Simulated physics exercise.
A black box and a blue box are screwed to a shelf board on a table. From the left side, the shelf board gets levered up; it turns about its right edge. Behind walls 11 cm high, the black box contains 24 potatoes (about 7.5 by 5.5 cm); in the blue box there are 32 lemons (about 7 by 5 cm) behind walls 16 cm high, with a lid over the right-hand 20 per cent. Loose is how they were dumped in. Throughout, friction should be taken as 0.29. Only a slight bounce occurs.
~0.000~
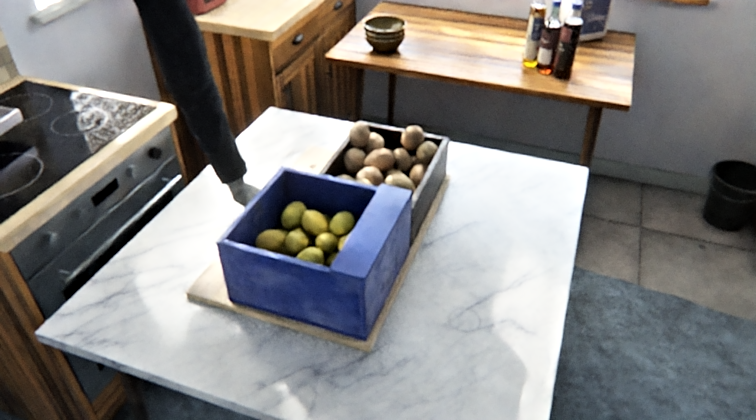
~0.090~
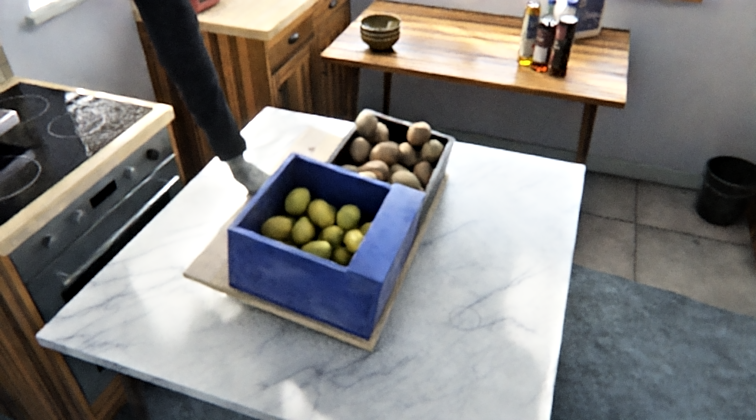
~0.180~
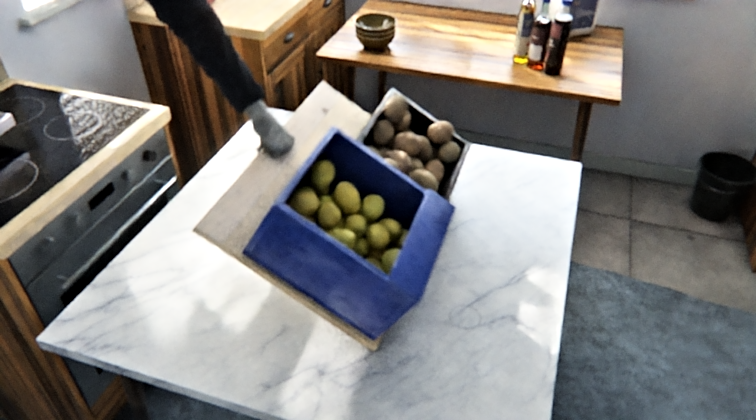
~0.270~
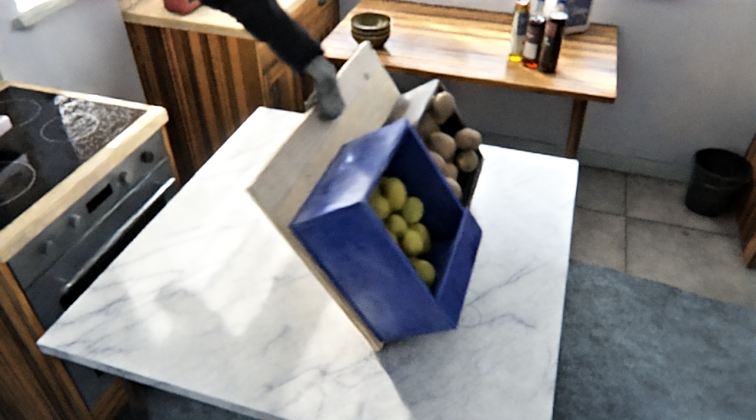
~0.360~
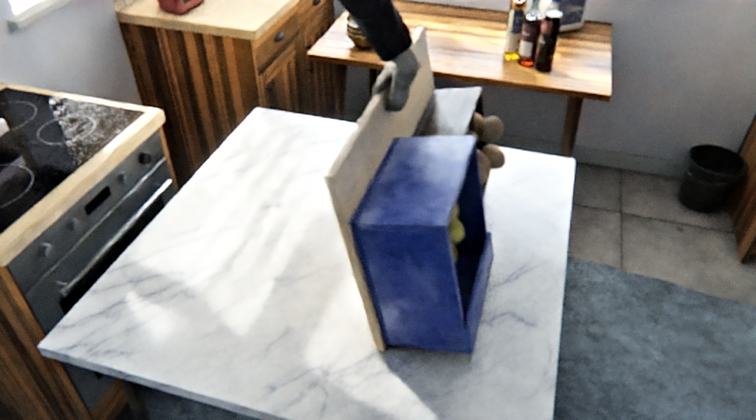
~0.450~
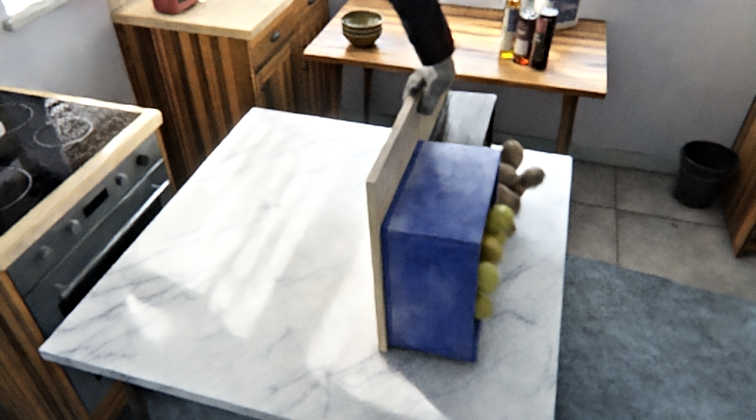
A gloved hand lifts a board's left side until its blue and black boxes stand sideways, fruit bulging out.
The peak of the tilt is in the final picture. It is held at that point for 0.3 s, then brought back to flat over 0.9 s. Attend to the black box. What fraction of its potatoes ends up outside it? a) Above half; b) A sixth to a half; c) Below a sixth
Answer: A.
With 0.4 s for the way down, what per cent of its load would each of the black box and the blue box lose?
In that case black box 80 %, blue box 40 %.
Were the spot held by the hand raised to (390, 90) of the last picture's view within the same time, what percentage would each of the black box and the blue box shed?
Black box 70%, blue box 30%.
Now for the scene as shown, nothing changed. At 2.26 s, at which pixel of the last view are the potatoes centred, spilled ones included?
The middle is around (612, 412).
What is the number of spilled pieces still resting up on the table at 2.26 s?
Near 6, by my count.
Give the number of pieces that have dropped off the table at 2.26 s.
Roughly 25 in all.
After 0.74 s, tilt 87°; the black box is down by 19 of 24 and the blue box is down by 13 of 32.
After 1.10 s, tilt 58°; the black box is down by 20 of 24 and the blue box is down by 13 of 32.
After 1.61 s, tilt 1°; the black box is down by 20 of 24 and the blue box is down by 13 of 32.
When it is over (at 2.26 s), the black box is down by 20 of 24 and the blue box is down by 13 of 32. Asked share, 20 of 24, 83 per cent.
